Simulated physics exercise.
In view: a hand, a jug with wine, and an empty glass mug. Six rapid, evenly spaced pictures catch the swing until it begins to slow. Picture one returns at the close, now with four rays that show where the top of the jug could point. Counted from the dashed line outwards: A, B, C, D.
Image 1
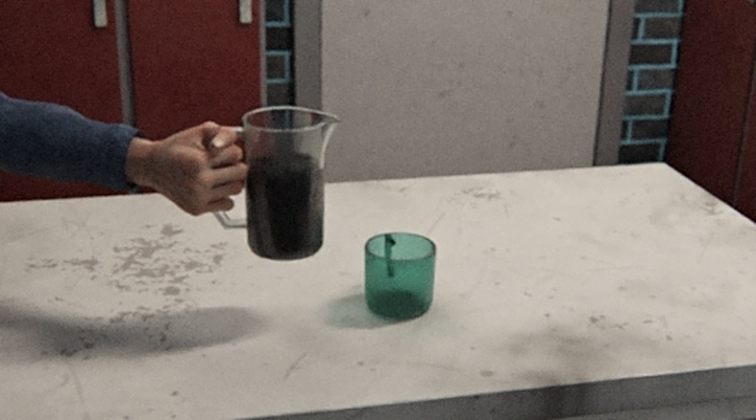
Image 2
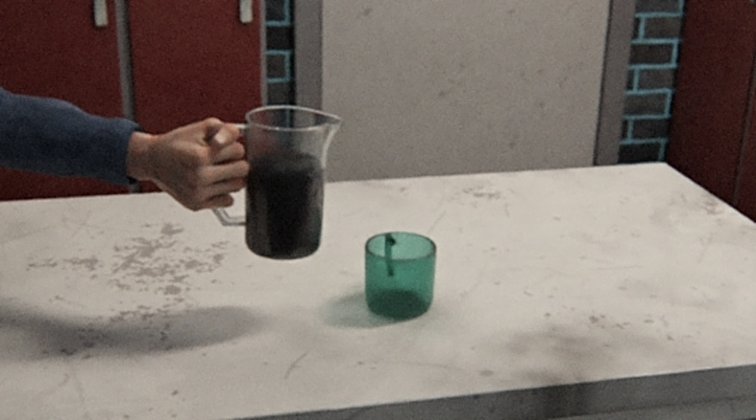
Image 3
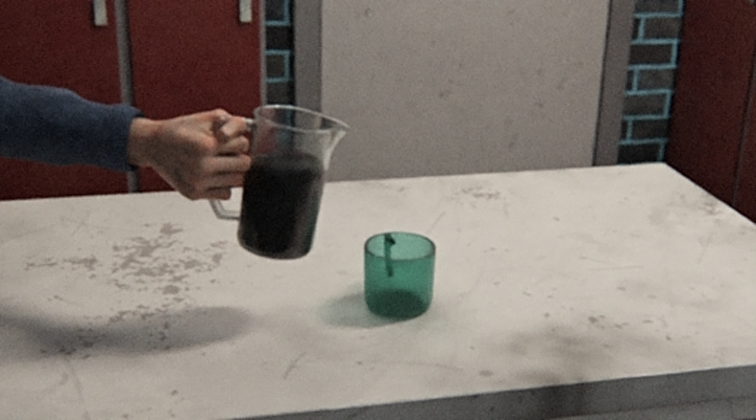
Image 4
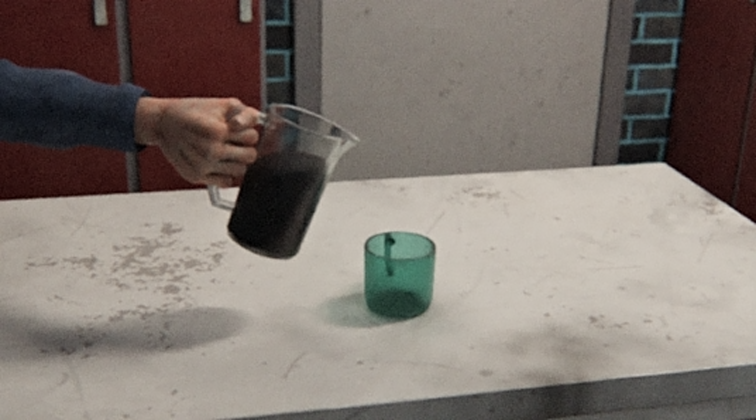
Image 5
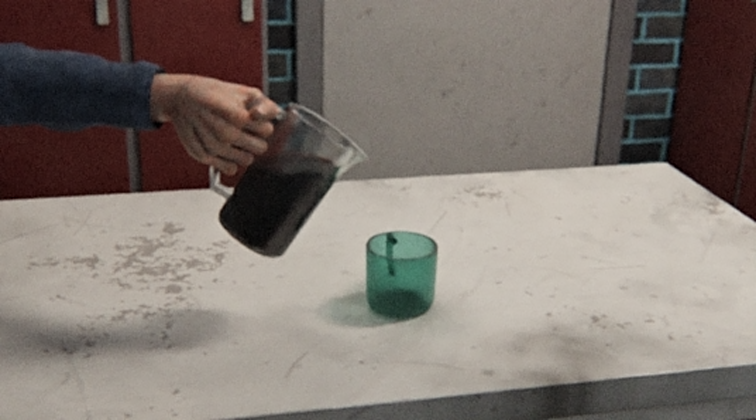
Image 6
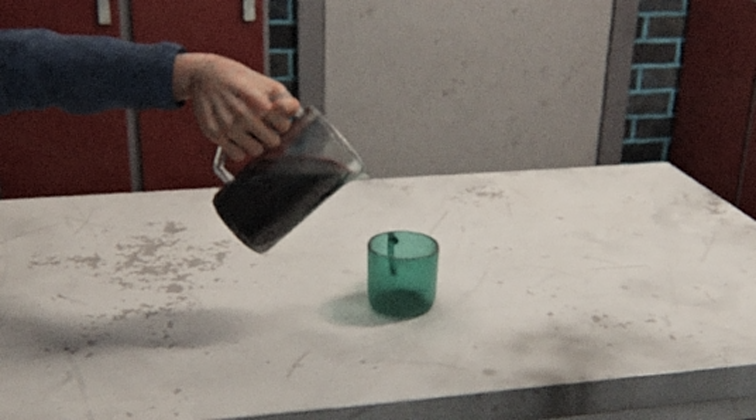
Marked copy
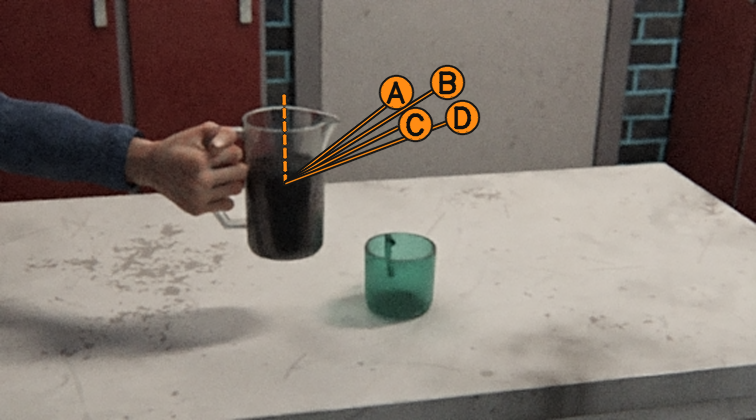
A hand tilts a clear jug of dark liquid rightward above a green glass mug.
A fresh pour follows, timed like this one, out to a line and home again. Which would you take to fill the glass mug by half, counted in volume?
Tilt D does it best.
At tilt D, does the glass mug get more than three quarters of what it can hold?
No, less.
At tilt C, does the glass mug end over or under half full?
Under.
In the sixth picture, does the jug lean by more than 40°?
Yes, it does.
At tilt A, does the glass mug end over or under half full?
Under half.
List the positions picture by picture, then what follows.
Upright, lip at (339, 119); rim of the glass mug round (401, 246); nothing has left yet.
Tipped about 3°, lip at (342, 120); nothing has left yet.
Tipped about 10°, lip at (349, 127); nothing has left yet.
Tipped about 21°, lip at (358, 140); nothing has left yet.
Tipped about 34°, lip at (367, 156); nothing has left yet.
Tipped about 49°, lip at (370, 175); nothing has left yet.
On the marked copy, A at (385, 106); B at (432, 91); C at (397, 127); D at (446, 123).
With A, the glass mug ends with about 10 % of what it can hold.
With B, the glass mug ends with about 19 % of what it can hold.
With C, the glass mug ends with about 33 % of what it can hold.
With D, the glass mug ends with about 49 % of what it can hold.
